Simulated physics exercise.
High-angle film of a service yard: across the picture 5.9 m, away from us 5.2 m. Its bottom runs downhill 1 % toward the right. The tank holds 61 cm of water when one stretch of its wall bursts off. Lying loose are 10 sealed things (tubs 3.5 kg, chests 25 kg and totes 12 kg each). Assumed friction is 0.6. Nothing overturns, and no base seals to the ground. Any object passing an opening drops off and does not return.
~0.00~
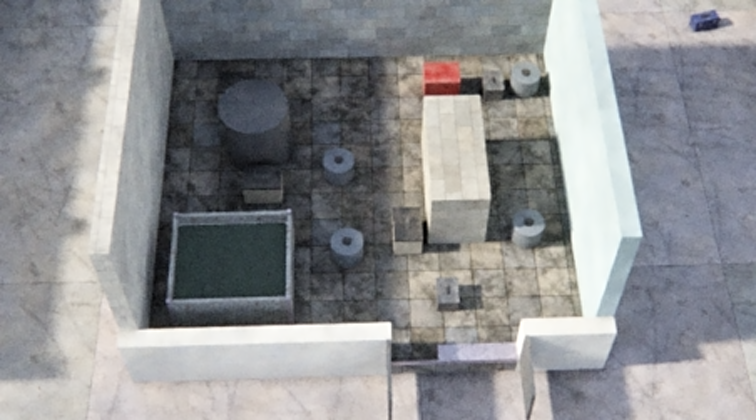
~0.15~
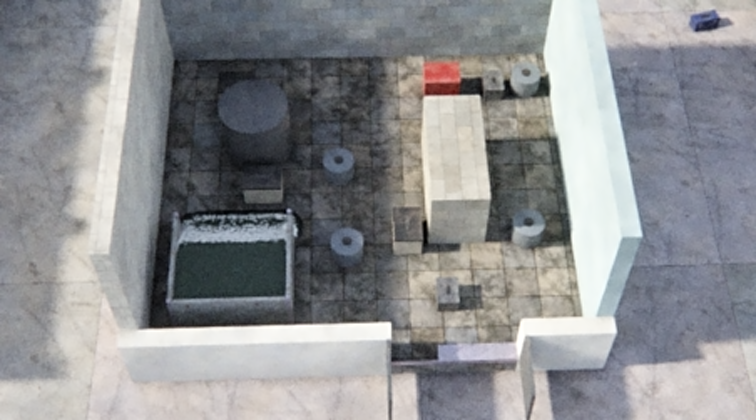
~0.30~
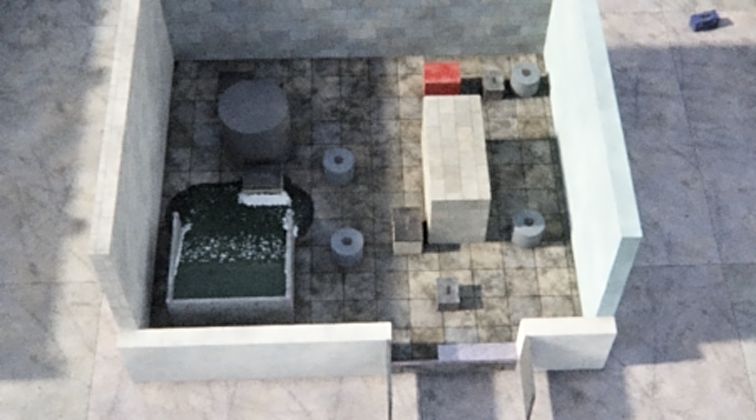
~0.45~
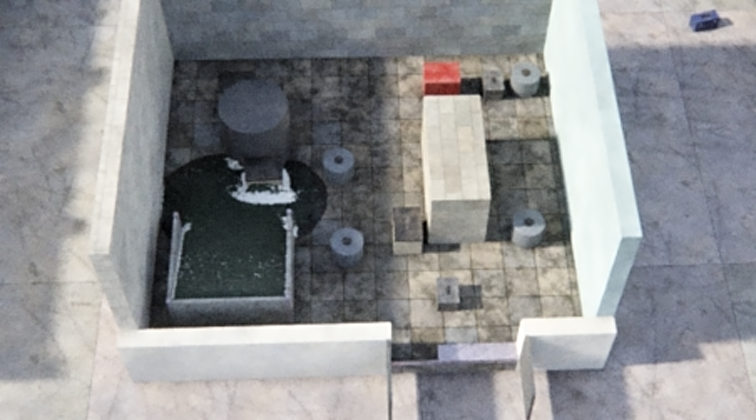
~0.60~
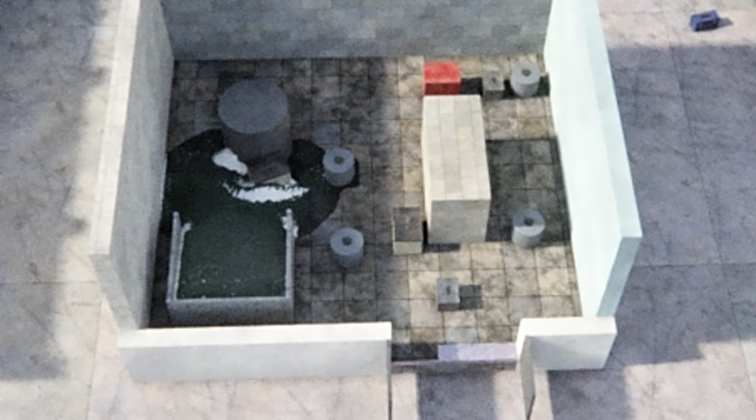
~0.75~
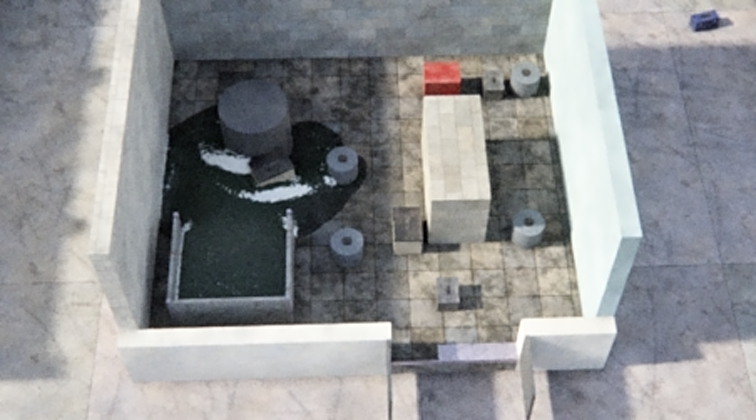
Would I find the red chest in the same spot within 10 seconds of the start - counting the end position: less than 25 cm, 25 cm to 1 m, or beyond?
The way I see it, it gets displaced a short stretch.
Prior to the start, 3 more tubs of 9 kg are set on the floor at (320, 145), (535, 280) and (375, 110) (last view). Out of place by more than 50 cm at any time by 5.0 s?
First beyond, then within, then beyond.
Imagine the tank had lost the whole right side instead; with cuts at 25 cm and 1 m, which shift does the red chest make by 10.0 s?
Had it gone that way, the red chest would sit tight.
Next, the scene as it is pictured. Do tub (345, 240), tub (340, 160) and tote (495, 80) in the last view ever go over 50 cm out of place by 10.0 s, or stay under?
Results in listed order: Exceeds / exceeds / falls short.
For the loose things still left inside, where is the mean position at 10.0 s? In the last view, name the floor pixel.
At about (436, 189).
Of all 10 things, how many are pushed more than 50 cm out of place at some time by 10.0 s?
By my count, 7.
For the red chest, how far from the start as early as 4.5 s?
I'd guess some 60 cm by then.
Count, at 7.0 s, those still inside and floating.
Of them, 3.
After 2.0 s the red chest is near (442, 72), 0.0 m from its start, aground; 0 of 10 are out; 1 afloat.
After 4.5 s the red chest is near (478, 67), 0.6 m from its start, aground; 0 of 10 are out; 2 afloat.
After 7.0 s the red chest is near (478, 67), 0.6 m from its start, aground; 0 of 10 are out; 3 afloat.
After 10.0 s the red chest is near (478, 67), 0.6 m from its start, aground; 1 of 10 are out; 3 afloat.
